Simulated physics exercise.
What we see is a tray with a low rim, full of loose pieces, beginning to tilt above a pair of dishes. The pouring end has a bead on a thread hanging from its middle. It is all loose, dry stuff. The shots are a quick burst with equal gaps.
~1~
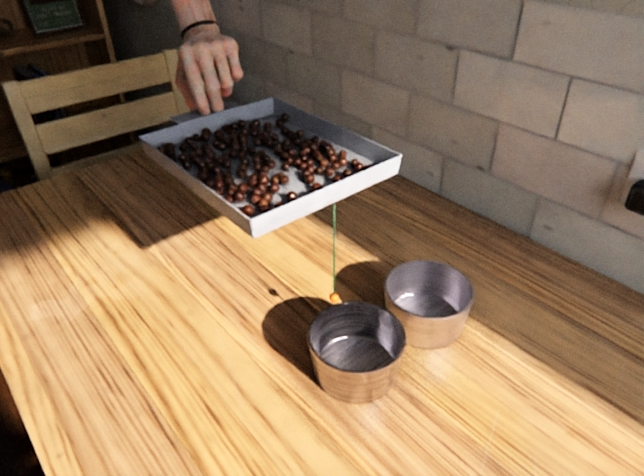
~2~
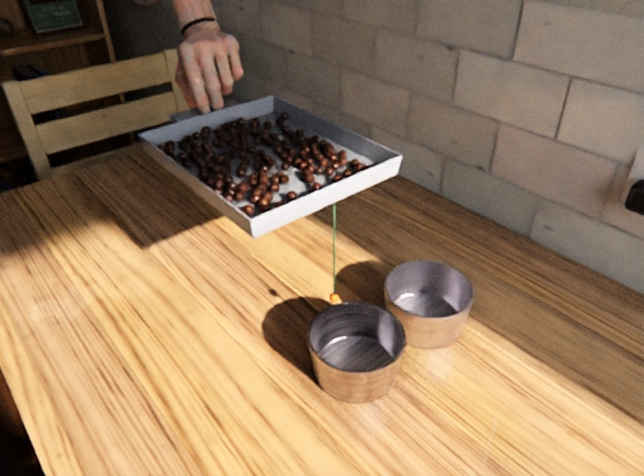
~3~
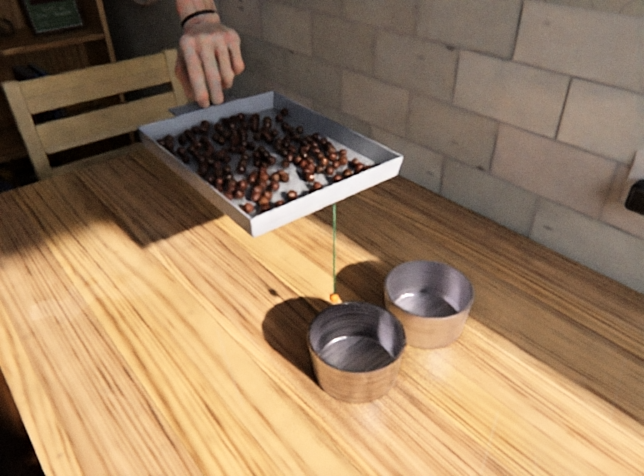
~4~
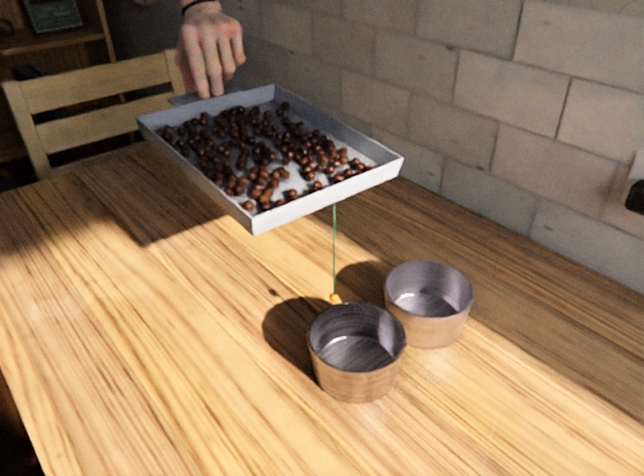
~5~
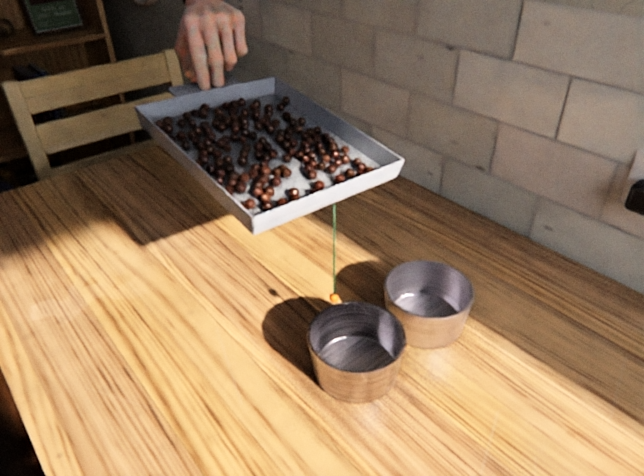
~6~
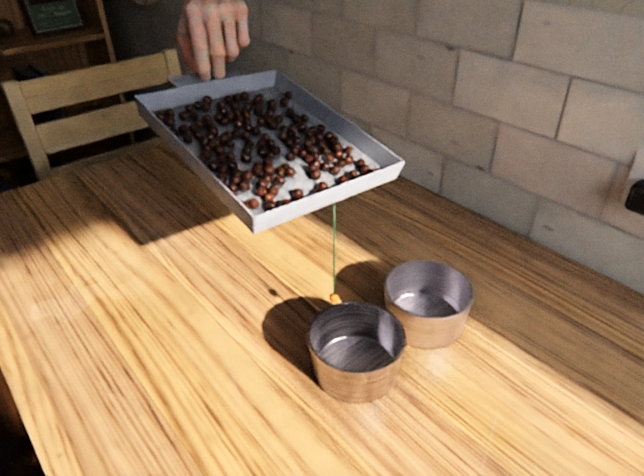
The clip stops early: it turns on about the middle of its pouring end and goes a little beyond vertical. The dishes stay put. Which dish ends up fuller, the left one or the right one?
The right one.
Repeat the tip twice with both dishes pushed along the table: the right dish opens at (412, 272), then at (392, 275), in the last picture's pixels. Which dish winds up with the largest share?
The first time the right-side one comes out ahead, the second time the right-side one.
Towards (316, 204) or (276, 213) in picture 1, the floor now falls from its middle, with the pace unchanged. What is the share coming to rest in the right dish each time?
Respectively close to 0 and 0 in a hundred.
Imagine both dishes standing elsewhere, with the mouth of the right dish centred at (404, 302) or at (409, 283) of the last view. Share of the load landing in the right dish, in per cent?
I'd say about 80 percent, followed by about 80 percent.
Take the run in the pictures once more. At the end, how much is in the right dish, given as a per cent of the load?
It works out to roughly 70 percent of the load.
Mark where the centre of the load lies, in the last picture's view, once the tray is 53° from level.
The middle of the pieces sits at roughly (336, 152).
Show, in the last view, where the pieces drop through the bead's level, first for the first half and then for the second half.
The early half goes through (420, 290), the late half through (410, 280).
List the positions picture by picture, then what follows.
Corners of the pouring end near (252, 218) and (398, 155), level; middle of the load near (257, 160), chocolate balls; left dish near (390, 377); right dish near (461, 324); bead on its thread near (334, 298), in the first frame.
Corners of the pouring end near (252, 217) and (398, 155), level; middle of the load near (257, 159), in the second frame.
Corners of the pouring end near (252, 217) and (399, 156), tipped barely, lowest at the right corner; middle of the load near (257, 156), in the third frame.
Corners of the pouring end near (253, 216) and (400, 158), tipped a little, lowest at the right corner; middle of the load near (257, 151), in the fourth frame.
Corners of the pouring end near (254, 215) and (400, 159), tipped a little, lowest at the right corner; middle of the load near (258, 147), in the fifth frame.
Corners of the pouring end near (256, 214) and (401, 161), tipped a little, lowest at the right corner; middle of the load near (261, 143), near half on the move; left dish near (390, 377); right dish near (461, 324), in the sixth frame.
Shortly afterwards, tray tipped steeply; the whole lot on the tray.
Next, tray tipped right over; the bulk on the tray; only a few in the right dish; near a quarter in the air.
Some moments later, tray tipped past a quarter turn; a little in the left dish; the bulk in the right dish; a little outside both.
In the end, tray tipped past a quarter turn; a little in the left dish; the bulk in the right dish; a little outside both.
